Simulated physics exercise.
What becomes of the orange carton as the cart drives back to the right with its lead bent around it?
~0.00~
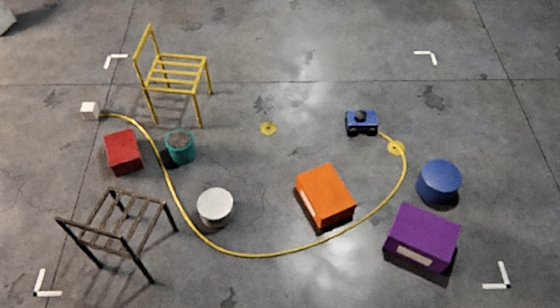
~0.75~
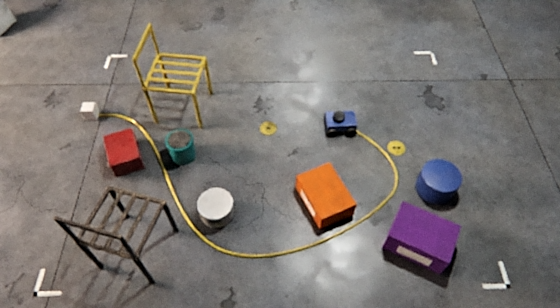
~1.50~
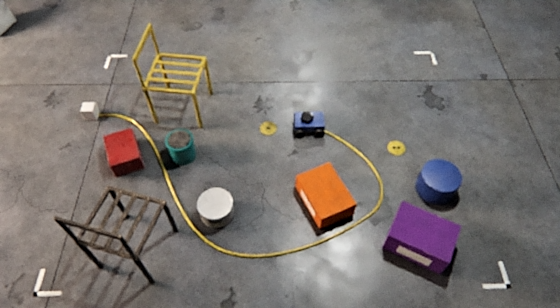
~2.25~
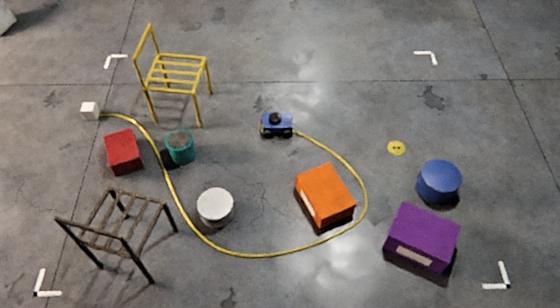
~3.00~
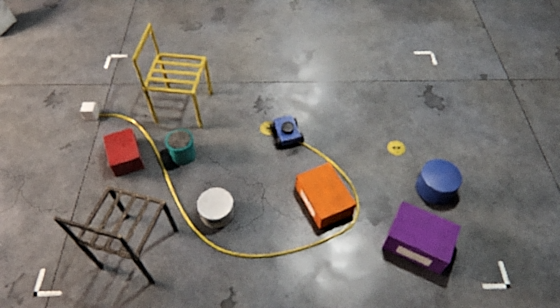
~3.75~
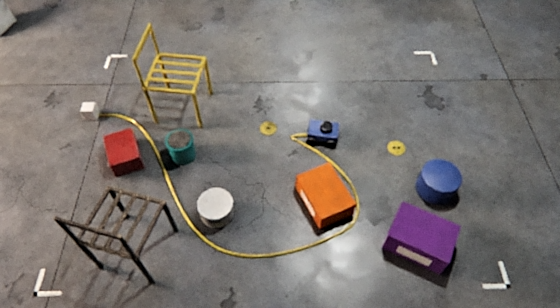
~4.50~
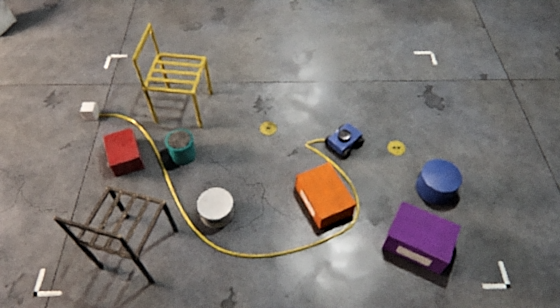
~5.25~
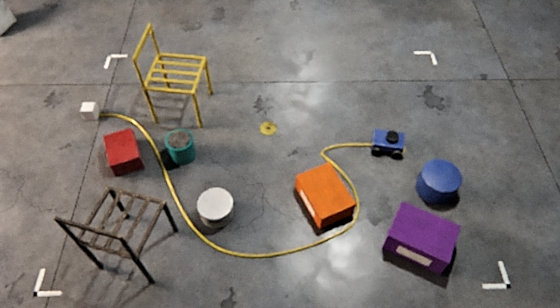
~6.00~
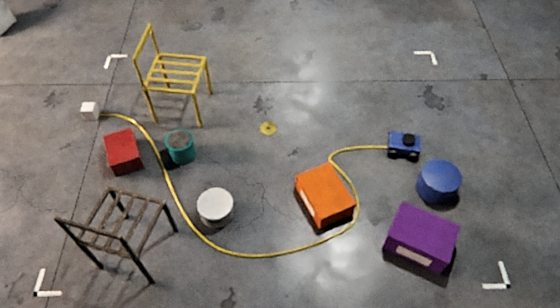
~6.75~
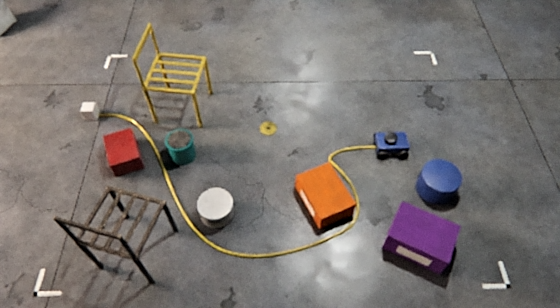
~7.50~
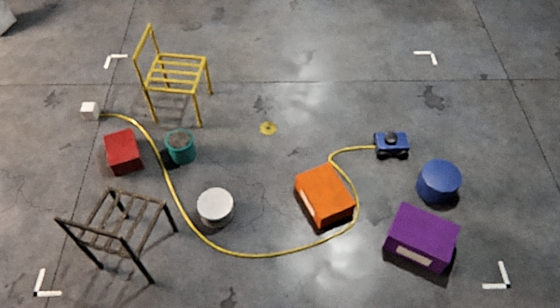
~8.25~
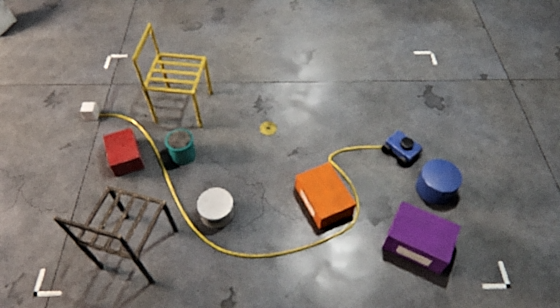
The orange carton hardly stirs and ends upright in practically the same place where it began.
